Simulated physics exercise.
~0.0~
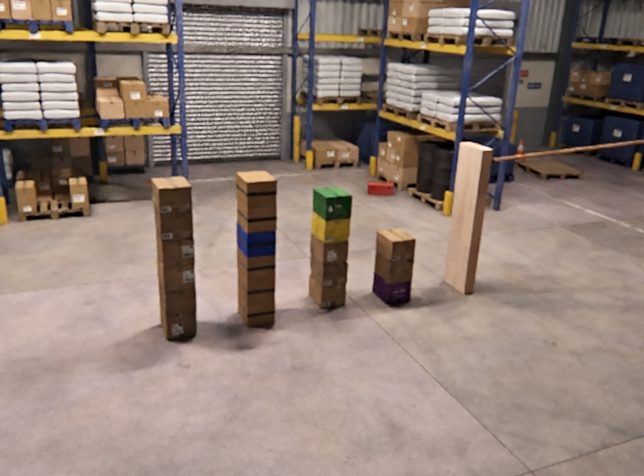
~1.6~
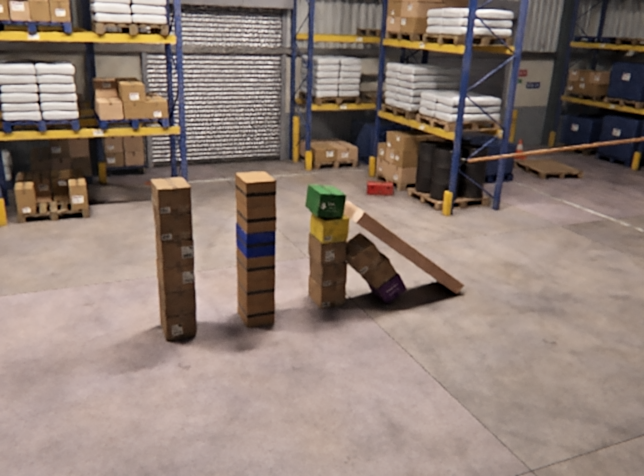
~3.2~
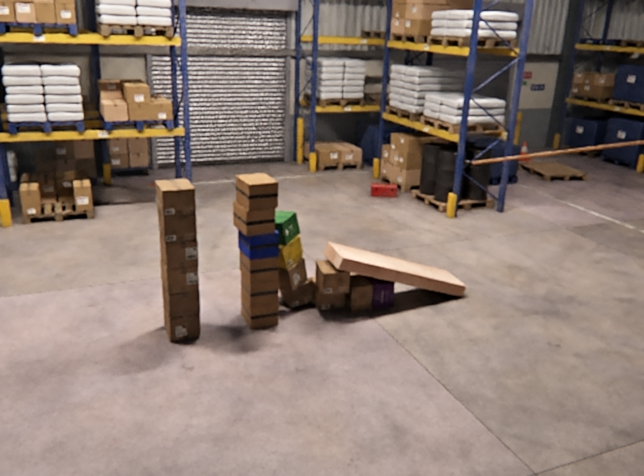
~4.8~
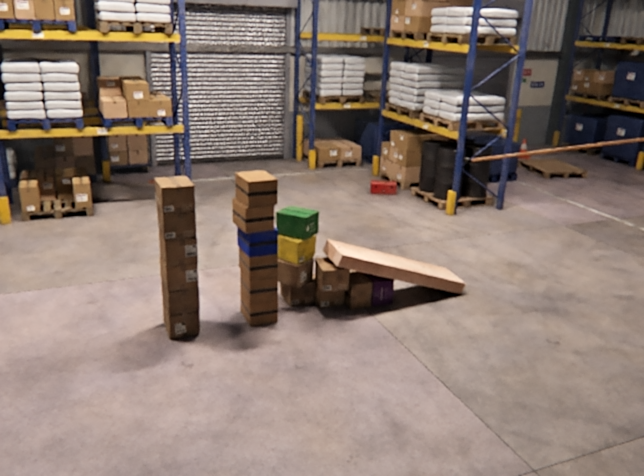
The video shows a tall board tipping left in a warehouse onto a short stack of cartons, toppling the purple one, then knocking the green-and-yellow-topped stack against its neighbor. The board ends slanted on fallen cartons, while the stack with the blue carton and the leftmost stack stay standing.
